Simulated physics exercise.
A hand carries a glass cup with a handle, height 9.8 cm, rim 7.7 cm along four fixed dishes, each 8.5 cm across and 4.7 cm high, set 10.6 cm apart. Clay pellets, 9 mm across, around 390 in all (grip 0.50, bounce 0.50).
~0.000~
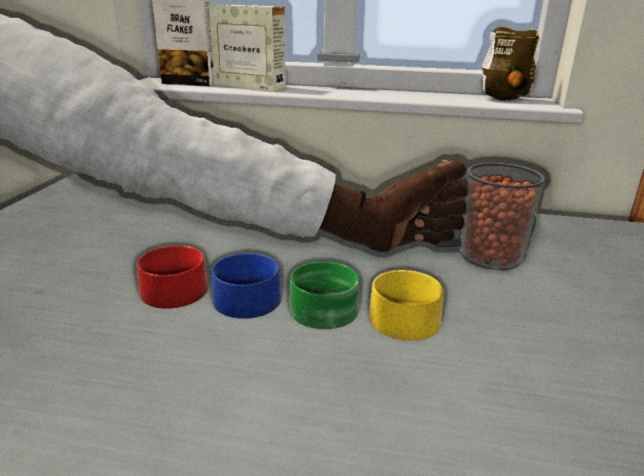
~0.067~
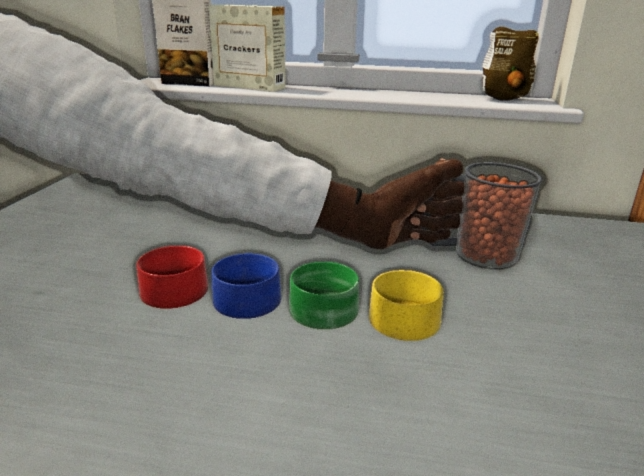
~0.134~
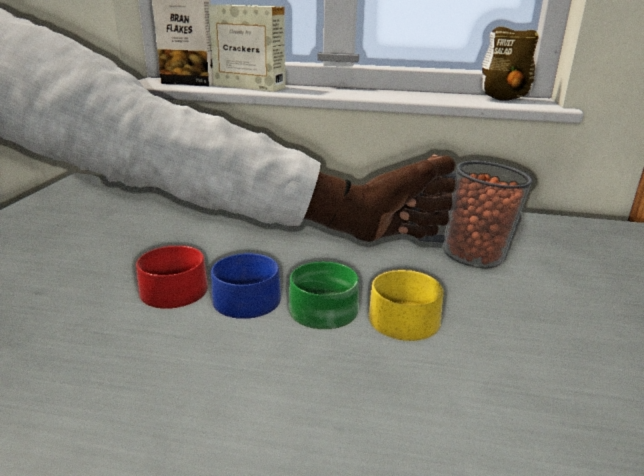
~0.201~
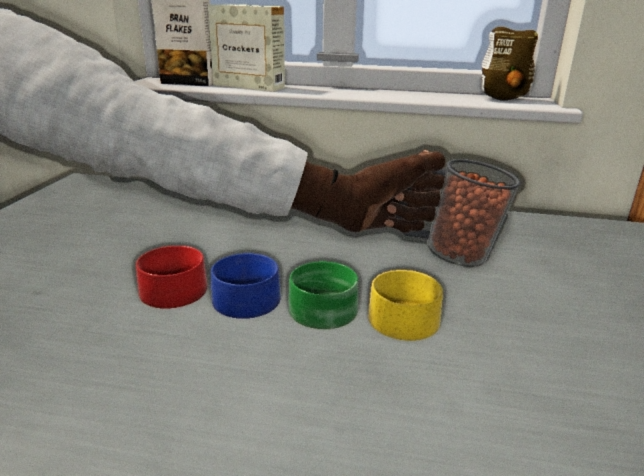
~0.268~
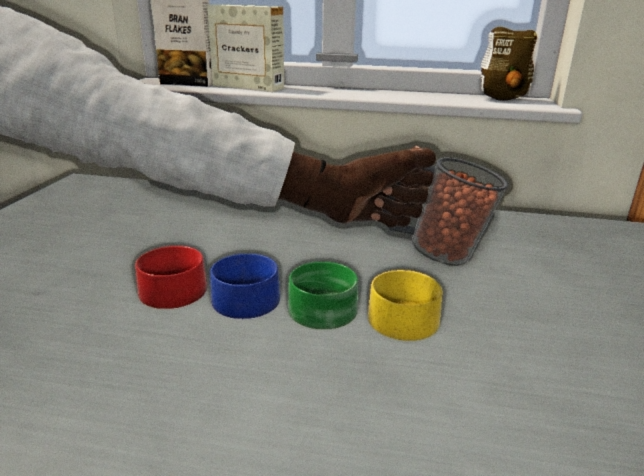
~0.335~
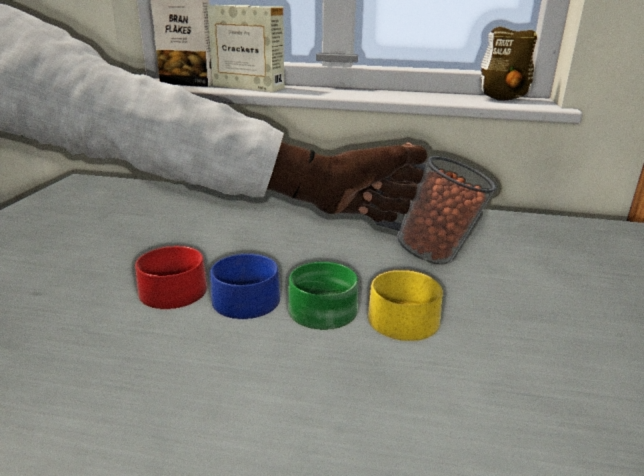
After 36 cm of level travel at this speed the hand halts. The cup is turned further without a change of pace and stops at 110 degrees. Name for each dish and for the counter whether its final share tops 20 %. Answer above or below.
Red below, blue above, green below, yellow below, counter below.
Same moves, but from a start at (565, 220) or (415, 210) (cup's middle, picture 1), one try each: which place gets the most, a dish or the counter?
Most goes to: Green; red.
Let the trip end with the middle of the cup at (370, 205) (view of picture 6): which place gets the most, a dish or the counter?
Most goes to: Yellow.
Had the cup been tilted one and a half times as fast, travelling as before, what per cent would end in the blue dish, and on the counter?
Then: Blue 30; counter 20.
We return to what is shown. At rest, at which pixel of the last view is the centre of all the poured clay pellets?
Around (249, 281).
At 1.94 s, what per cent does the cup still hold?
Some 50 per cent of the load.
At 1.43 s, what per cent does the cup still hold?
Roughly 95 per cent.
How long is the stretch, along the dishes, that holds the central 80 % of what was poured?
Roughly 7 cm.
Then, at 0.99 s, tilt 61 degrees; cup holds 100 %.
Then, at 1.43 s, tilt 90 degrees; cup holds 95 %, green 5 %.
After 1.94 s, tilt 110 degrees; cup holds 50 %, blue 35 %, green 5 %.
At rest (3.4 s), red 0 %, blue 90 %, green 5 %, yellow 0 %, counter 10 %.
